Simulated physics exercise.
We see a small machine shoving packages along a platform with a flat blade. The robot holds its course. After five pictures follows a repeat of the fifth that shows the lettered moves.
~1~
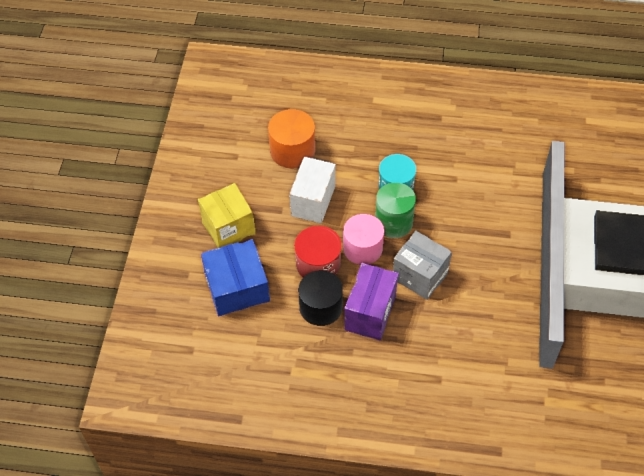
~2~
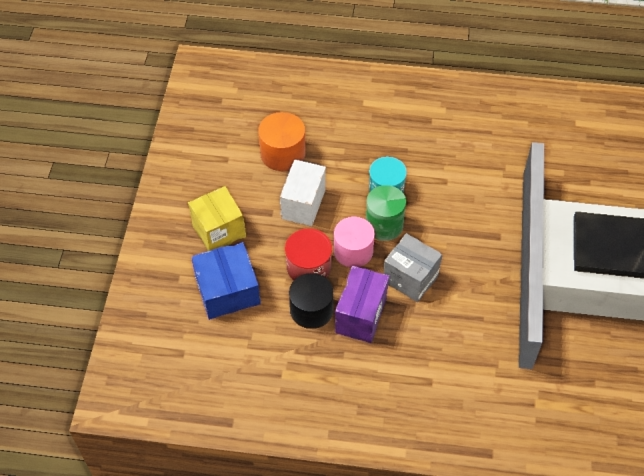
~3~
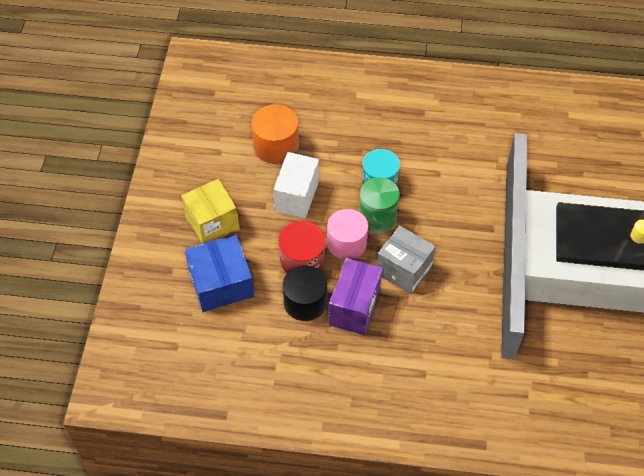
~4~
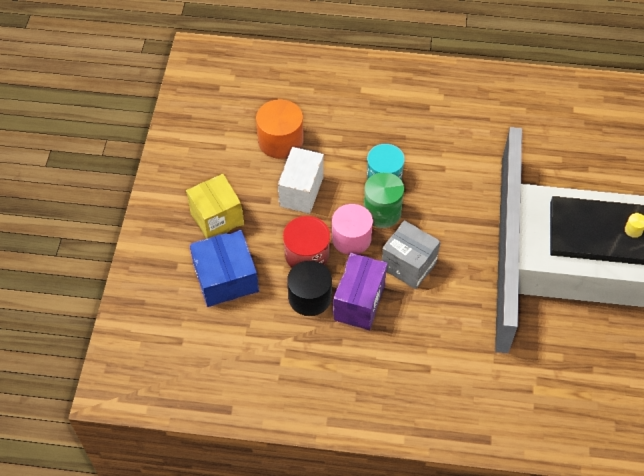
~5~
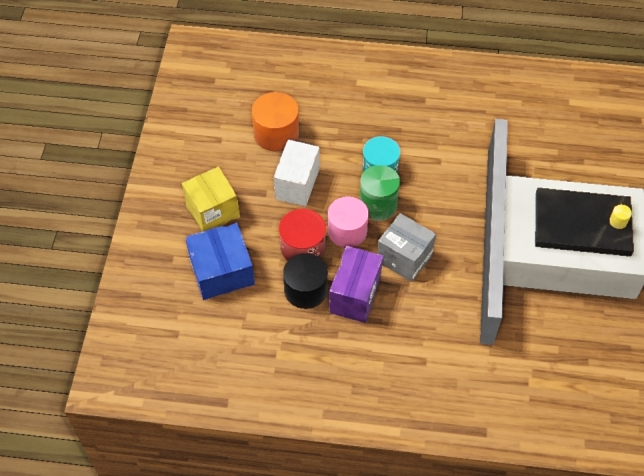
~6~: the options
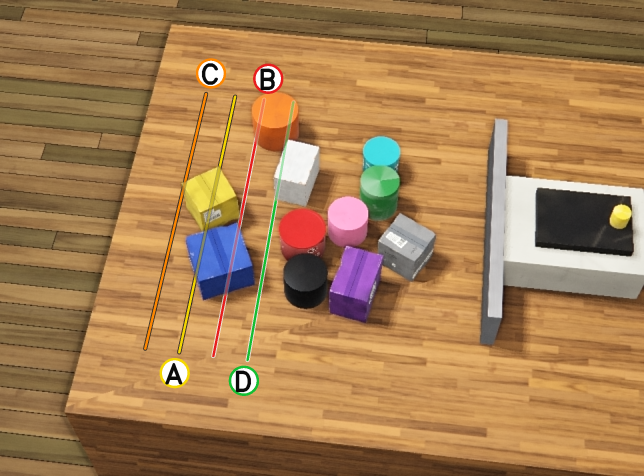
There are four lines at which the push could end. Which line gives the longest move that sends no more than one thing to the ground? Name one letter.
The farthest such stop is A.
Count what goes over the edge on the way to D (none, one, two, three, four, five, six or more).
In all, none.
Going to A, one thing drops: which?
The blue box goes over.
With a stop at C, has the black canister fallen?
Yes.
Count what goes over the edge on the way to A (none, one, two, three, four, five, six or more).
By then, one.
On the marked copy, A at (209, 214); B at (241, 217); C at (178, 211); D at (272, 221).
With A. Early on, robot (470, 209); purple parcel (351, 289); turquoise pail (373, 160).
Further on, robot (365, 199); blue box (163, 256); yellow parcel (202, 198).
At the end, robot (286, 191); blue box over the edge; yellow parcel (132, 187); one fallen.
As for the rest, B is within the limit but short; C drops five; D is within the limit but short.
